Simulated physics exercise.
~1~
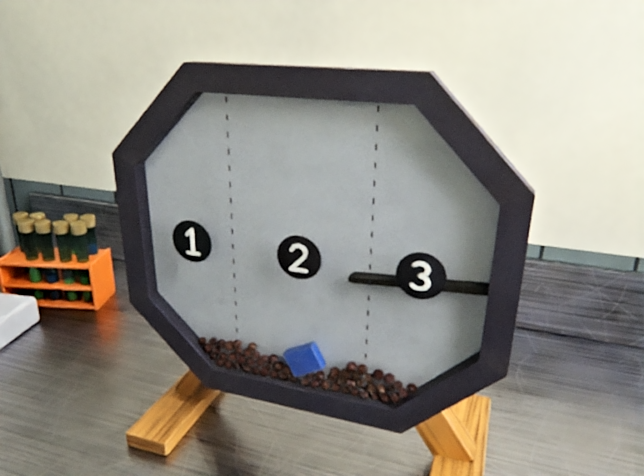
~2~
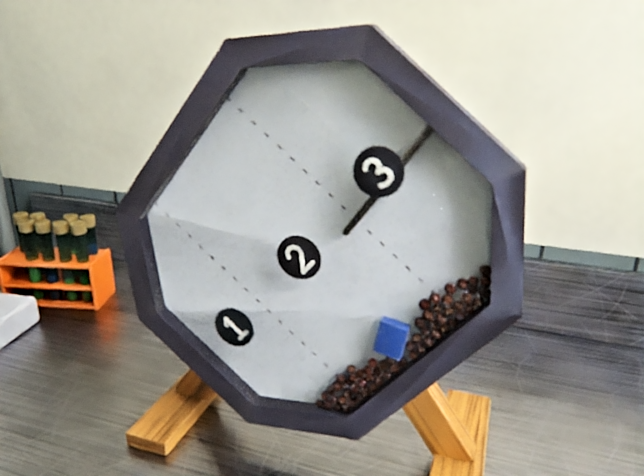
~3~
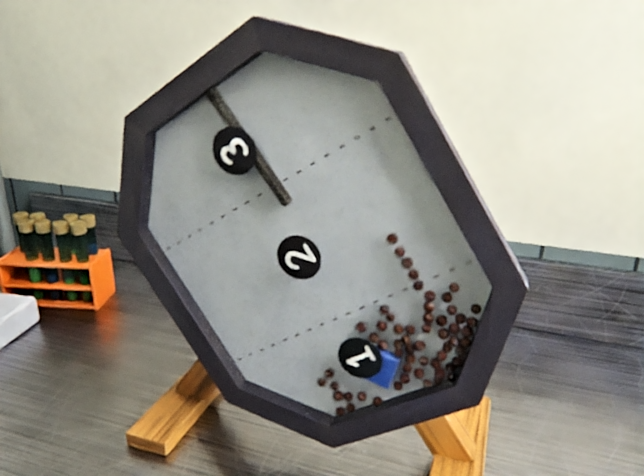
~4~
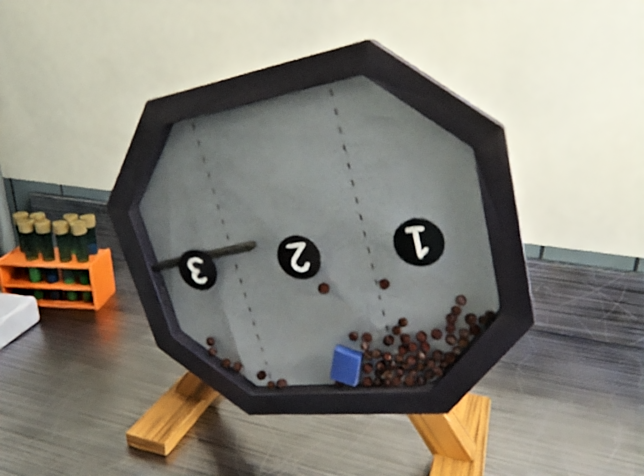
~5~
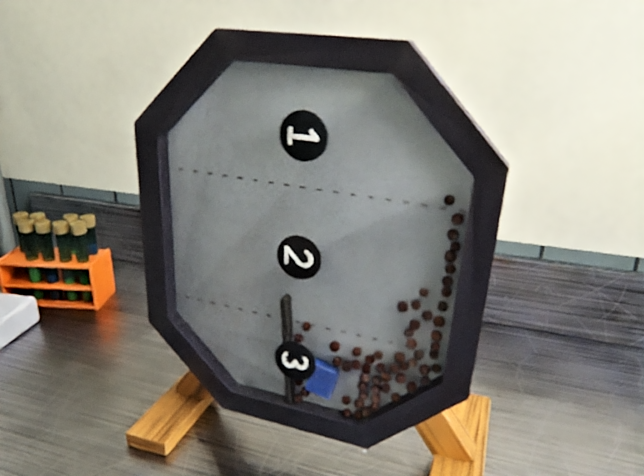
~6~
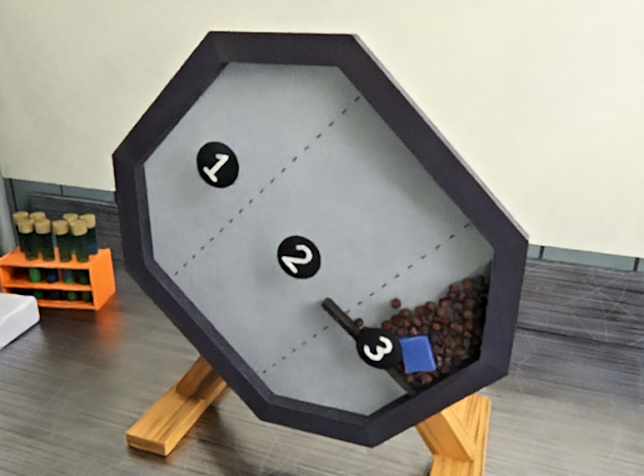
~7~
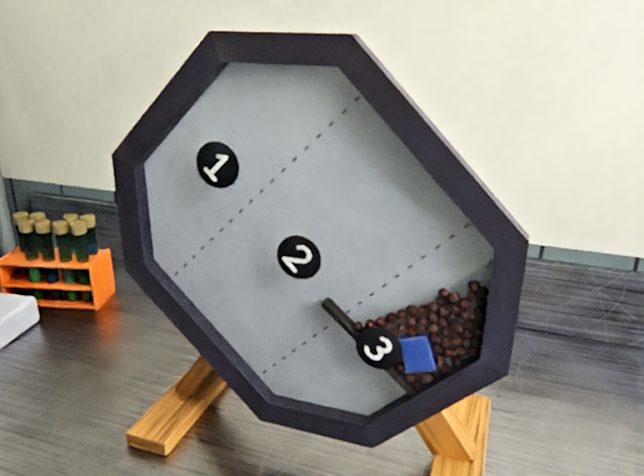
The video shows an upright octagonal case holding small dark round pills and a blue block turning anticlockwise on a wooden stand, its contents tumbling between numbered strips, until it stops tilted with the pills and block piled at the lower right in strip three.
